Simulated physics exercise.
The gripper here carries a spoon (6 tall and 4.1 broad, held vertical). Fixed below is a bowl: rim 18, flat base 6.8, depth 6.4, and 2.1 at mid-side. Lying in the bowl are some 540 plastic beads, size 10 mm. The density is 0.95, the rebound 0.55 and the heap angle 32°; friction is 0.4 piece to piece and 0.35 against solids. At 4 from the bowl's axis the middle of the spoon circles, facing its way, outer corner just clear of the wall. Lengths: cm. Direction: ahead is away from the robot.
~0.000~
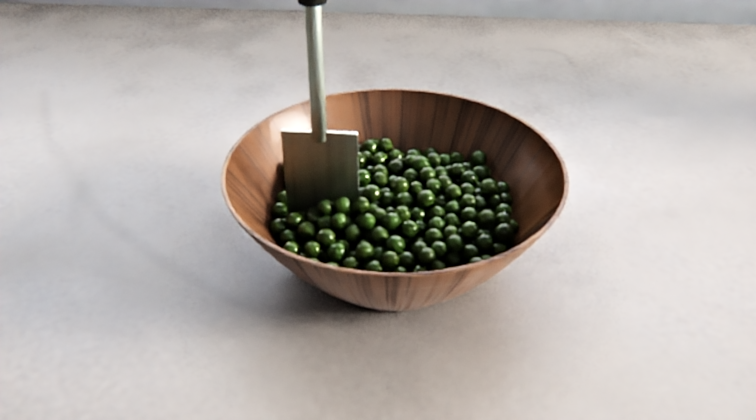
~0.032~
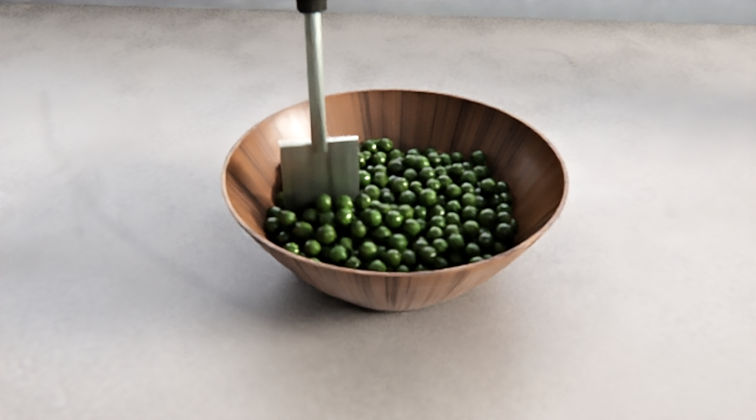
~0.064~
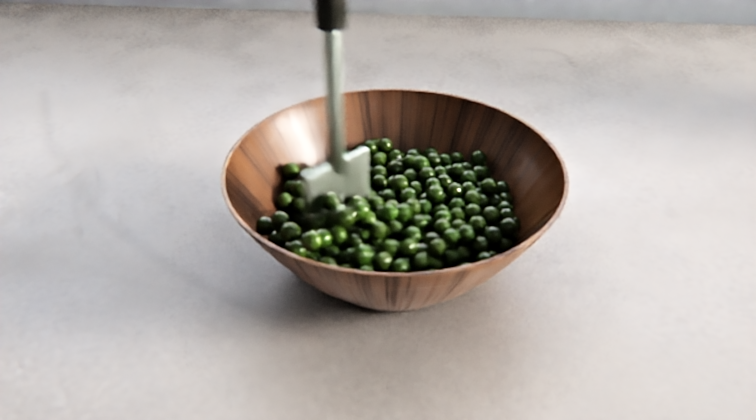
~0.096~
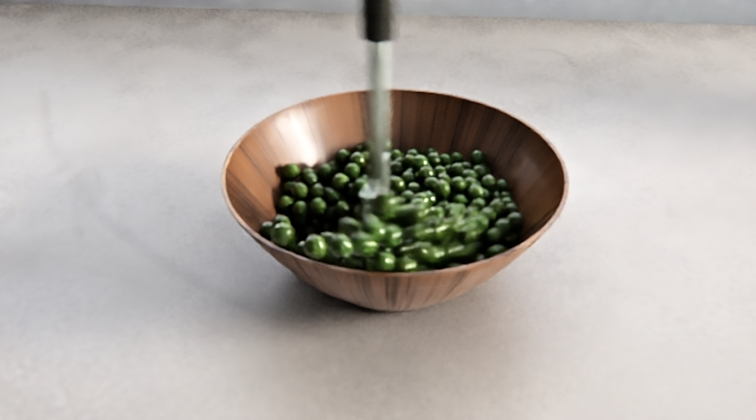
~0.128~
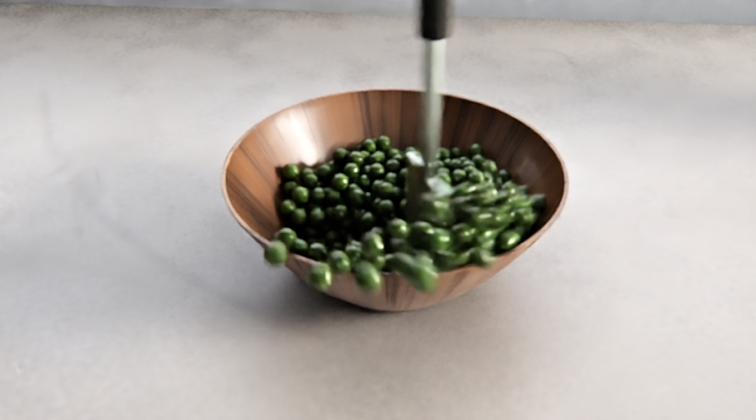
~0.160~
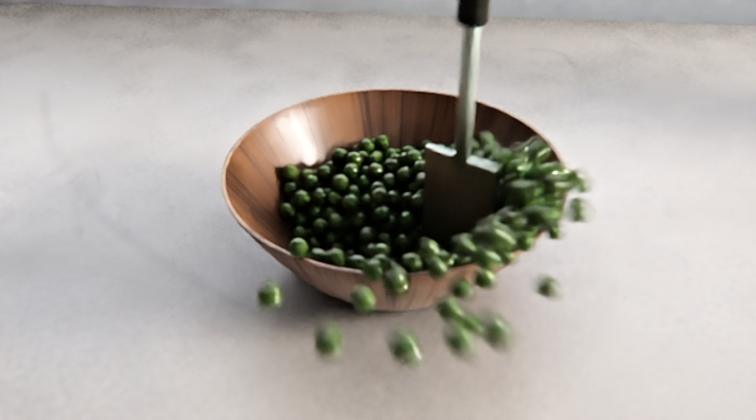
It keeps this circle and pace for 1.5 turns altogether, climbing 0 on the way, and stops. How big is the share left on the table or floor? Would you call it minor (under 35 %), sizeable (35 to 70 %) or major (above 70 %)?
I would call it sizeable.
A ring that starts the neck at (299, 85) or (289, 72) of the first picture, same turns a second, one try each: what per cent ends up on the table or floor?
Roughly 35 and 20 per cent.
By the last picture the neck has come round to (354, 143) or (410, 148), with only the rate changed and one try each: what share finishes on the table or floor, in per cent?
Around 10 and 30 percent, in that order.
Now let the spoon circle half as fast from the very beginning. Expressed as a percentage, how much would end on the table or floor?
Estimated share: About 15 per cent.
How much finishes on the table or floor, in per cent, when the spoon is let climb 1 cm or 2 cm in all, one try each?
40 and 30 %.
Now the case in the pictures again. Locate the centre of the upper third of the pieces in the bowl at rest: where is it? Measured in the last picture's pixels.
(432, 183).
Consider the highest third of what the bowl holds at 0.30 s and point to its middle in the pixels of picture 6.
I'd put its middle near (341, 127).
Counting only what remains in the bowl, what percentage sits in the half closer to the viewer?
Around 40 per cent of what the bowl keeps.
After 0.30 s, 298° round, highest piece 11 above the table; 393 in the bowl, 42 on the table or floor, 100 in flight or on the tool.
After 0.43 s, 85° round, highest piece 10 above the table; 325 in the bowl, 146 on the table or floor, 64 in flight or on the tool.
After 0.70 s, 180° round, highest piece 6 above the table; 280 in the bowl, 254 on the table or floor, 1 in flight or on the tool.
After 1.40 s, 180° round, highest piece 6 above the table; 280 in the bowl, 255 on the table or floor.
In the end, 280 in the bowl, 255 on the table or floor. That is 48 % on the table or floor.
